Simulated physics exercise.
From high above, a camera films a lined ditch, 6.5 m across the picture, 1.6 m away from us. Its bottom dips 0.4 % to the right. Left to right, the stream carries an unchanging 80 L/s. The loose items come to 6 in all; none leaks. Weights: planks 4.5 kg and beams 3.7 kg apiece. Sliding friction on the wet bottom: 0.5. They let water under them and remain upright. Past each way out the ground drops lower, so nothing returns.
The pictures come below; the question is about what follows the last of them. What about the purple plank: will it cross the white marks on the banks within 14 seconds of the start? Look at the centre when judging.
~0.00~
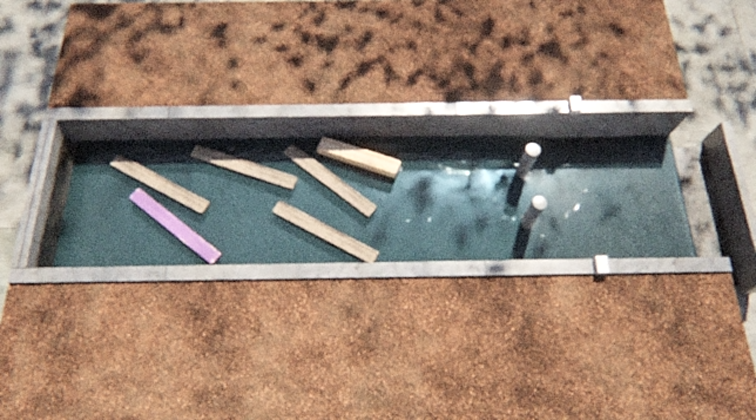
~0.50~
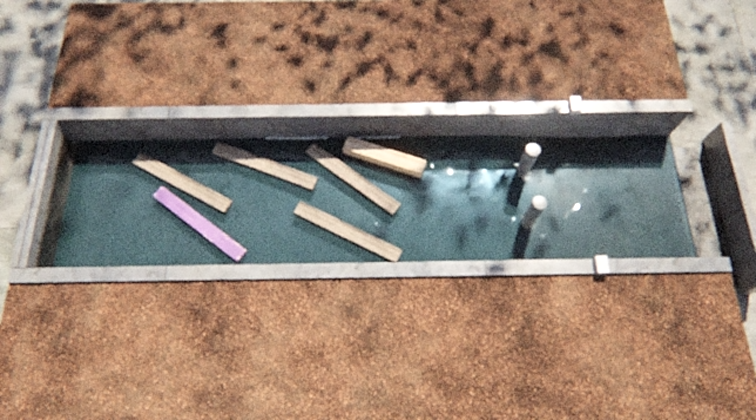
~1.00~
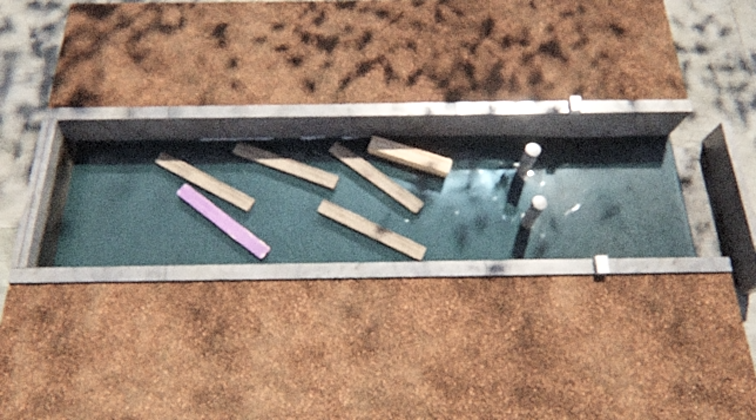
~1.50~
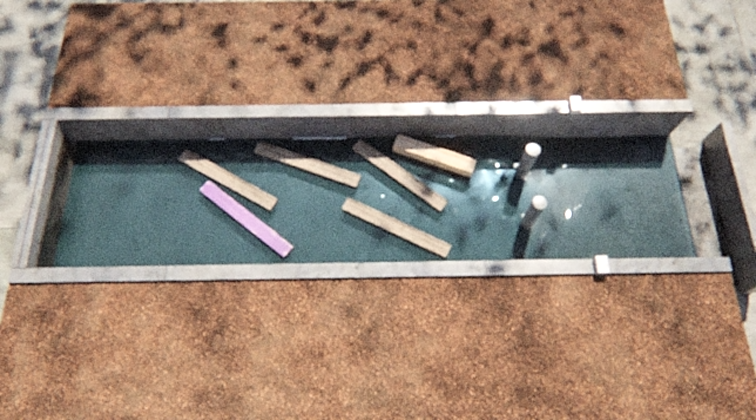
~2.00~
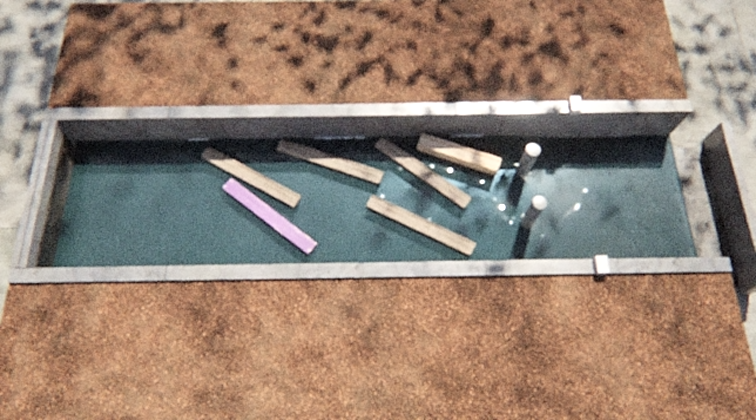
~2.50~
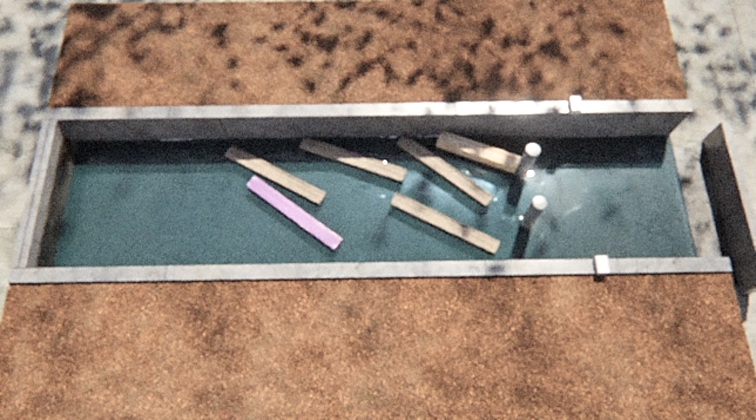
I'd say it manages it.
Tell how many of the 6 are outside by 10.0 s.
I count 4 by that time.
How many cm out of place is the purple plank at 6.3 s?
By then it has shifted roughly 300 cm.
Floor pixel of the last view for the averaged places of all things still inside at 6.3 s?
It works out to somewhere near (534, 187) on the floor.
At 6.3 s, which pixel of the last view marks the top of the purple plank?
Look around (477, 198) in the last view.
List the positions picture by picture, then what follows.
The first frame shows the purple plank at (174, 225) floats; about 880 L in view; 0 of 6 have shifted.
The second frame shows the purple plank at (199, 223), afloat, 25 cm from its start; about 880 L in view; 6 of 6 have shifted.
The third frame shows the purple plank at (222, 220), afloat, 50 cm from its start; about 880 L in view; 6 of 6 have shifted.
The fourth frame shows the purple plank at (245, 218) floats, 74 cm from its start; about 880 L in view; 6 of 6 have shifted.
The fifth frame shows the purple plank at (269, 215), afloat, 98 cm from its start; 10 cm deep round most things; 6 of 6 have shifted.
The sixth frame shows the purple plank at (293, 212) floats, 124 cm from its start; 10 cm deep round most things; 6 of 6 have shifted.
After 3.5 s the purple plank is near (344, 207), 1.8 m from its start, afloat; 0 of 6 are over the mark; 6 afloat.
After 6.3 s the purple plank is near (477, 198), 3.2 m from its start, afloat; 3 of 6 are over the mark; 4 afloat.
After 10.0 s the purple plank is near (574, 233), 4.2 m from its start, afloat; 5 of 6 are over the mark; 2 afloat.
After 14.0 s the purple plank has gone out; 6 of 6 are over the mark; 0 afloat.
